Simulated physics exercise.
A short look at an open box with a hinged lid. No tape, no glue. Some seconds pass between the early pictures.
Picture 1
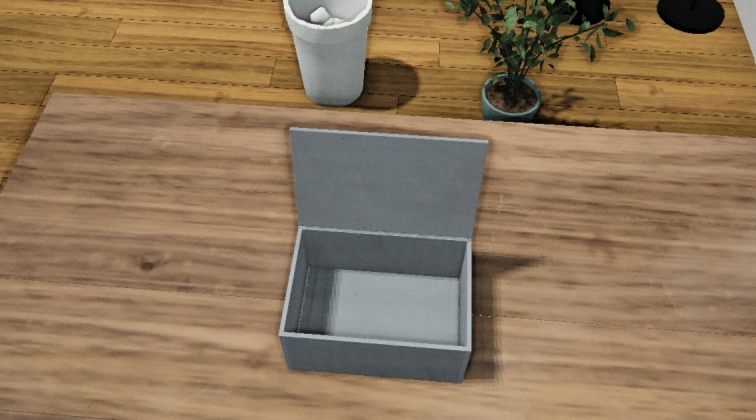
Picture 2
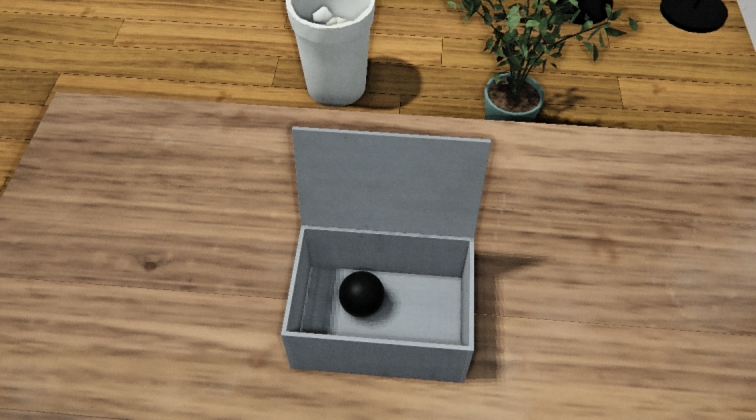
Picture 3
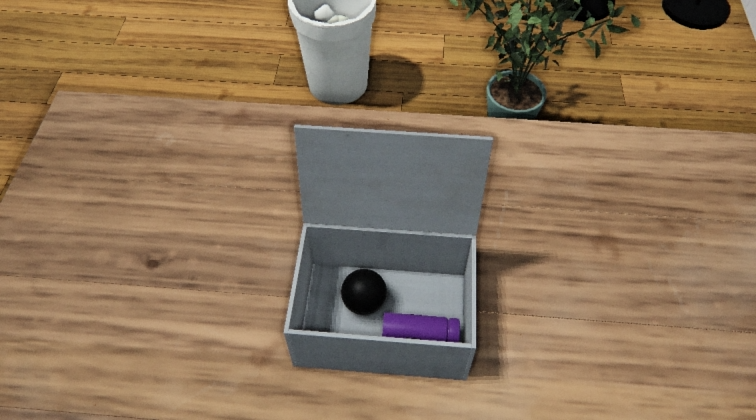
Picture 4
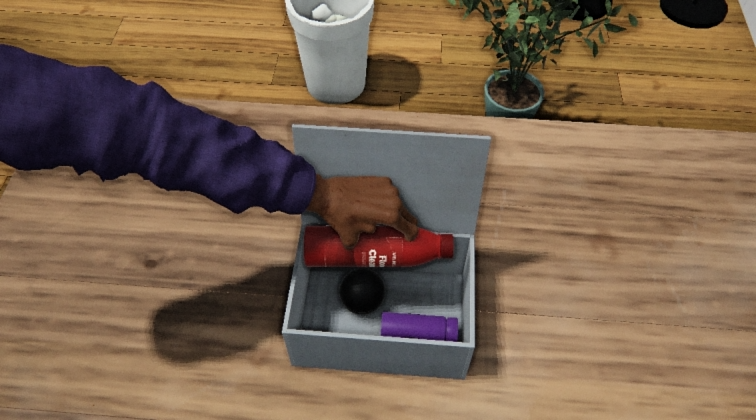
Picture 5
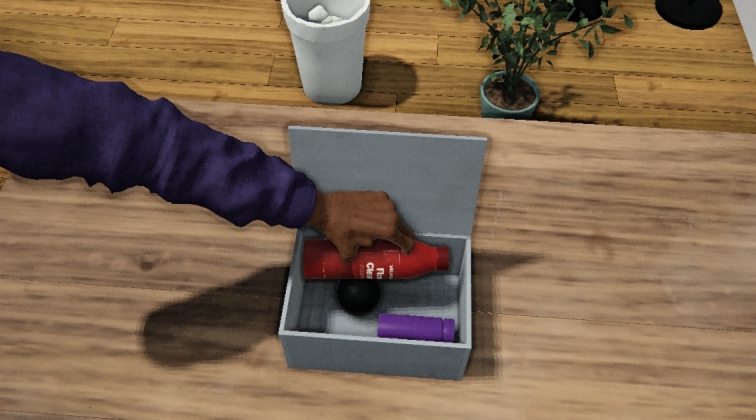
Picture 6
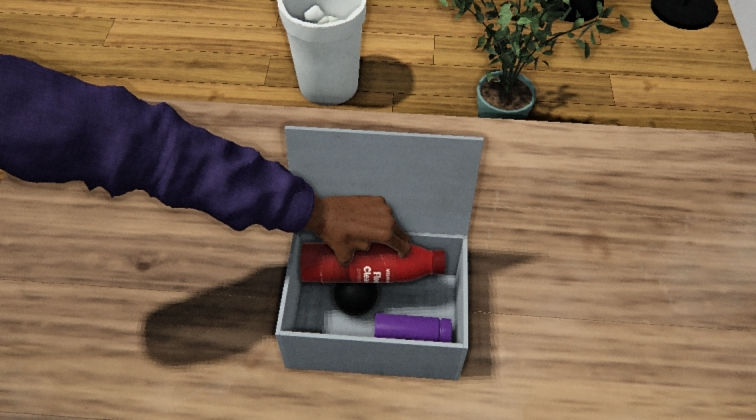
Hand in a purple sleeve lowering a red bottle into an open grey box holding a black ball and purple cylinder.
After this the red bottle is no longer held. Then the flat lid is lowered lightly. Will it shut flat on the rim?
The lid shuts flat.
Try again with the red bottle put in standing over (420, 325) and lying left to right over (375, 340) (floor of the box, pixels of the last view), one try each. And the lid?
In the first case it stays ajar; in the second case it sits on the rim.
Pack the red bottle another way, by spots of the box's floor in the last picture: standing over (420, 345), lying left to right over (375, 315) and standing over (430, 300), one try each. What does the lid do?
First, it is held up; second, it closes; third, it is held up.
Then, 0.40 s later than the last frame, red bottle moved about its own width near (378, 274); black ball moved a little.
Then, 1.20 s later than the last frame, lid 81° above the rim; red bottle moved about its own width near (375, 287); black ball moved about its own width.
Then, 1.70 s later than the last frame, lid 50° above the rim; red bottle moved about its own width near (375, 289); black ball moved about its own width.
Then, 2.10 s later than the last frame, lid 18° above the rim; red bottle moved about its own width near (375, 288); black ball moved about its own width.
When it is over, lid shut; moved from the start, red bottle and black ball; purple shaker as before. End places, in pixels of the last picture, red bottle near (375, 288).
